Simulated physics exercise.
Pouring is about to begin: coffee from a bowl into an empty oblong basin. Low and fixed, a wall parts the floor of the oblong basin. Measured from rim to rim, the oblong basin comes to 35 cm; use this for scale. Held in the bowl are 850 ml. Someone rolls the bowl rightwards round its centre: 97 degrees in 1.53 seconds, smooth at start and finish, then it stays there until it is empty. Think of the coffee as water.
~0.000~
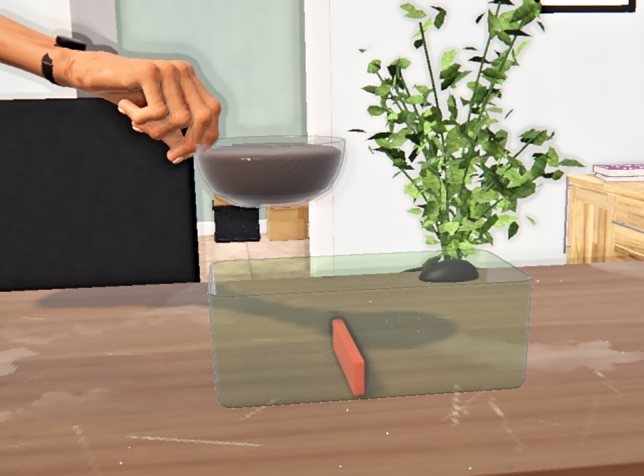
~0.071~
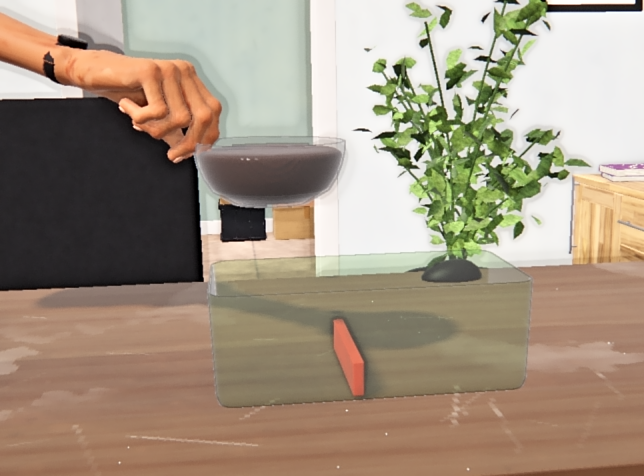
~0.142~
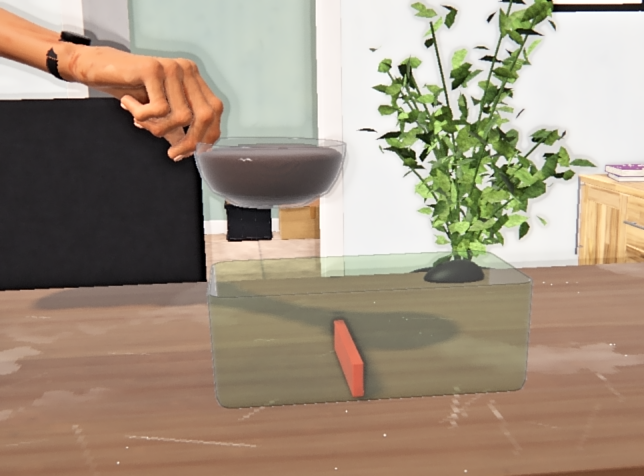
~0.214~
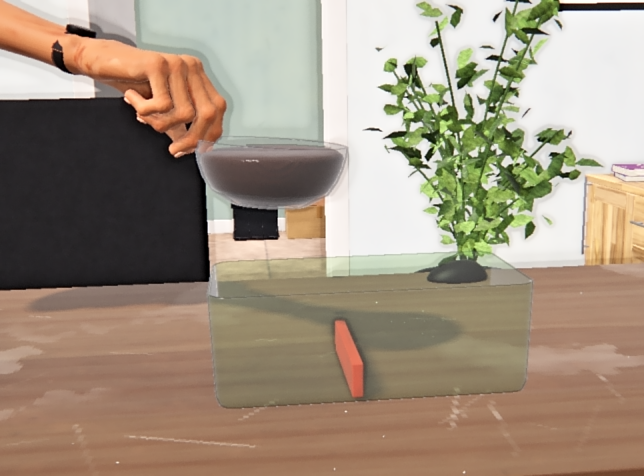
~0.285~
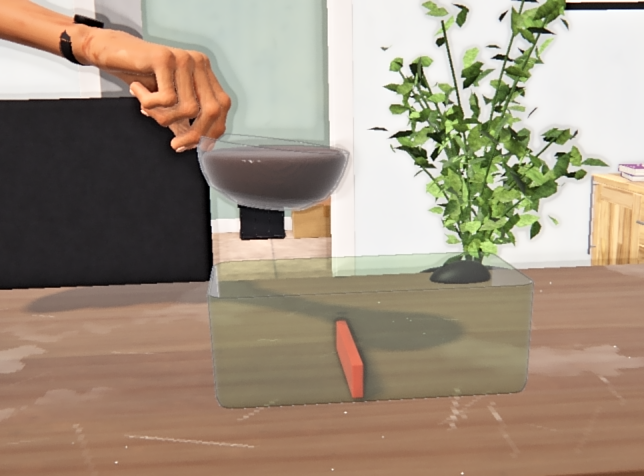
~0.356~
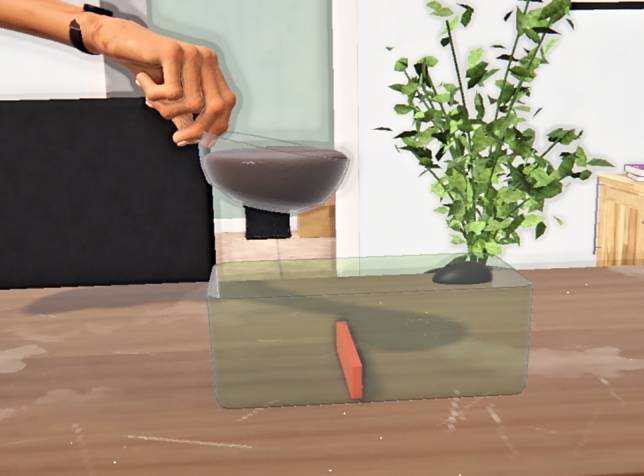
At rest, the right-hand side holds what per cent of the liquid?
It holds some 90 in every hundred.
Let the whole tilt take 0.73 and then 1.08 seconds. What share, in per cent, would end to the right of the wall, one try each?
The first try gives 85 percent and the second 85 percent.
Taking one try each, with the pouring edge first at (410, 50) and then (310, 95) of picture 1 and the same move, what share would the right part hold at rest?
70 and 80 %.
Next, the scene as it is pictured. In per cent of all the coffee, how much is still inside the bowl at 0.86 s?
Some 38 per cent.
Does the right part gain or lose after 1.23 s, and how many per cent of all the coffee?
It climbs by roughly 5 per cent.
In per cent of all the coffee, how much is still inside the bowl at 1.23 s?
About 4 per cent.
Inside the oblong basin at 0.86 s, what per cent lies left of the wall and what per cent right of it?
I'd say some 0 on the left and some 32 on the right.
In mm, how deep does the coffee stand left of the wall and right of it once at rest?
I'd expect close to 4 mm on the left and close to 26 mm on the right.
After 0.86 s the tilt is 58° and 39 per cent is still to pour, 0 is left of the wall and 33 right of it.
After 1.23 s the tilt is 88° and 4 per cent is still to pour, 7 is left of the wall and 85 right of it.
After 1.61 s the tilt is 97° and 0 per cent is still to pour, 9 is left of the wall and 90 right of it.
After 2.03 s the tilt is 97° and 0 per cent is still to pour, 9 is left of the wall and 90 right of it.
In the end 9 per cent lies left of the wall, 90 right of it and 1 outside.
